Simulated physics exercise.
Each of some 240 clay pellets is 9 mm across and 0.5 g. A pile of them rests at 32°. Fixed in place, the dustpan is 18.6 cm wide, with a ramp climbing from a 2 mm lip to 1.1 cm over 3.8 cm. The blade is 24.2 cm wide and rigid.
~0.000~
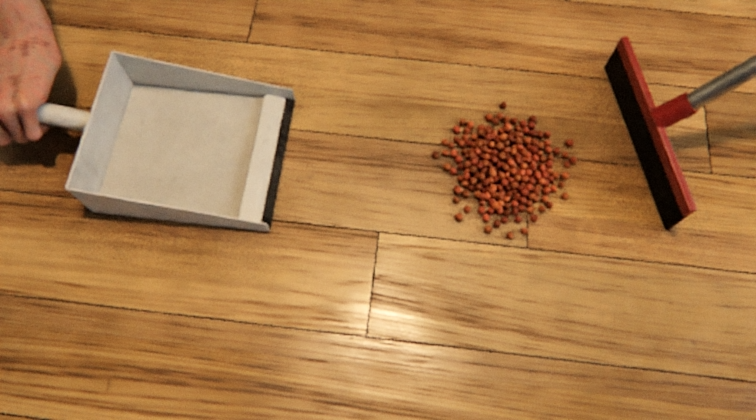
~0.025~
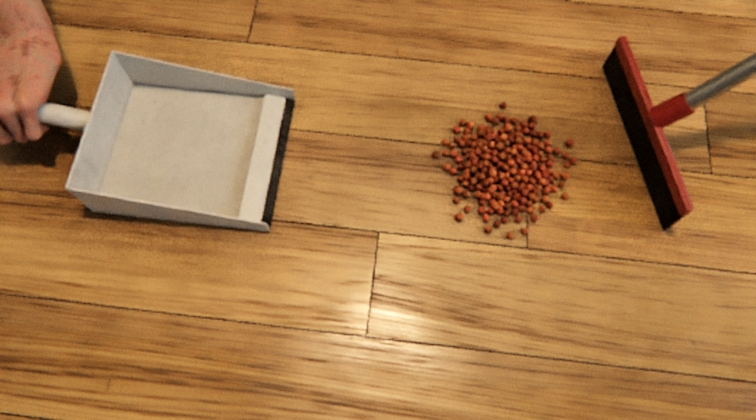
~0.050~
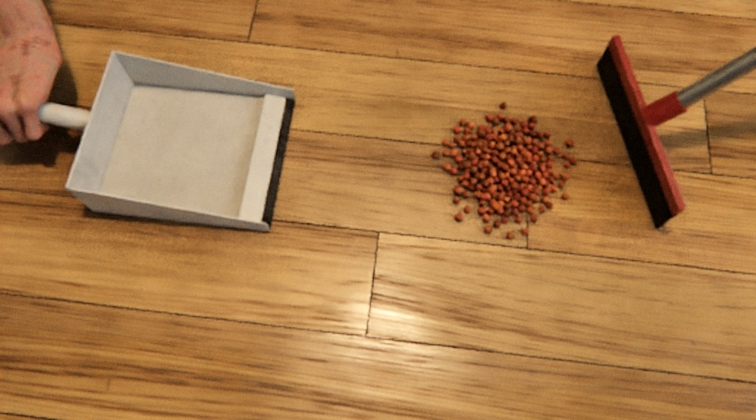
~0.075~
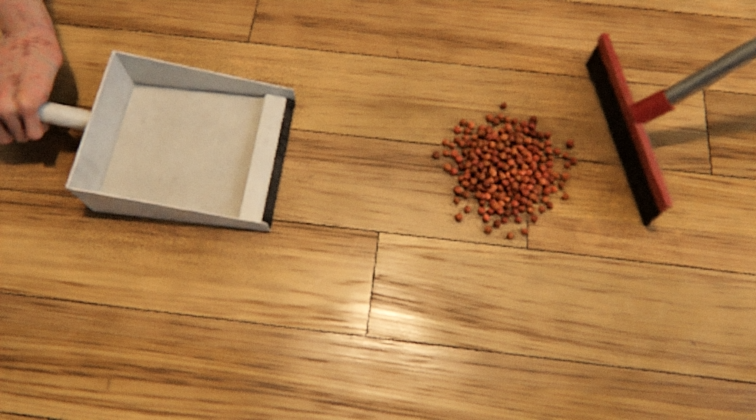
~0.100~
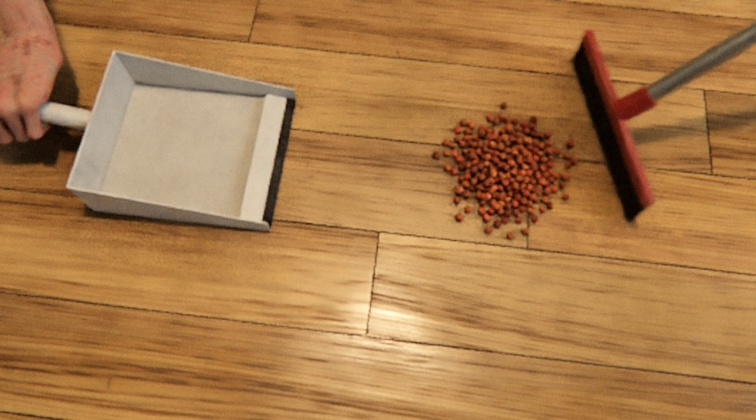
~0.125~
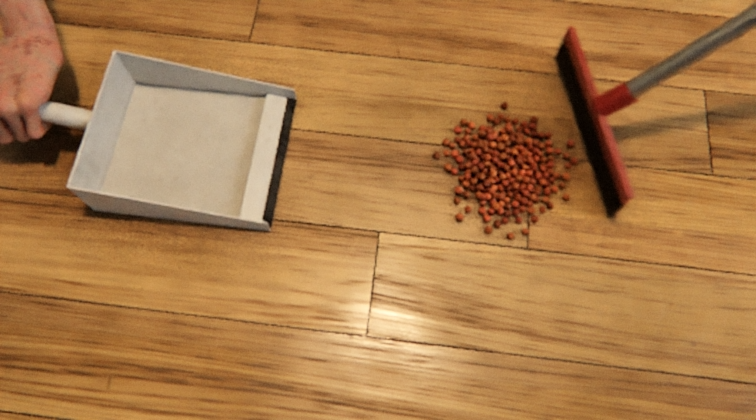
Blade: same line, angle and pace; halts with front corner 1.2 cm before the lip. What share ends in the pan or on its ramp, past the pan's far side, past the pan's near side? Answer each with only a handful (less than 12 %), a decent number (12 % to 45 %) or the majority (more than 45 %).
Pan: Only a handful; far side: A decent number; near side: Only a handful.
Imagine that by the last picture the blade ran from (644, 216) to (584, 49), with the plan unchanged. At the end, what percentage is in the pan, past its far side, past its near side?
The pan gets 15, the far side 0 and the near side 25.
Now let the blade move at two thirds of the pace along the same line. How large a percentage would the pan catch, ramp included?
In that case roughly 0 percent.
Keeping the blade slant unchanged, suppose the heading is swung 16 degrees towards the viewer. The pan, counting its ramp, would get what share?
I'd put it at close to 25 percent.
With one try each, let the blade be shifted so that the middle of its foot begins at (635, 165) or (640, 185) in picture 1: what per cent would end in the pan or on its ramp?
Estimates: 10 percent and 20 percent.
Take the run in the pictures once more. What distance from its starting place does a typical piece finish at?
It works out to some 24 cm.
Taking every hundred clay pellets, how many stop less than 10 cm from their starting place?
The figure is some 20 percent.
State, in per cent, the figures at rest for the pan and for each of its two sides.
Pan 5, far side 20, near side 5.
After 0.31 s, middle of the blade 21 cm from the lip; 0 % over the lip, far side 10 %, near side 0 %.
After 0.43 s, middle of the blade 9 cm from the lip; 0 % over the lip, far side 15 %, near side 5 %.
Then, at 0.68 s, middle of the blade 5 cm from the lip; 10 % over the lip, far side 20 %, near side 5 %.
By 1.2 s all is still; pan 5 %, far side 20 %, near side 5 %, in front of the lip or behind the blade 70 %.
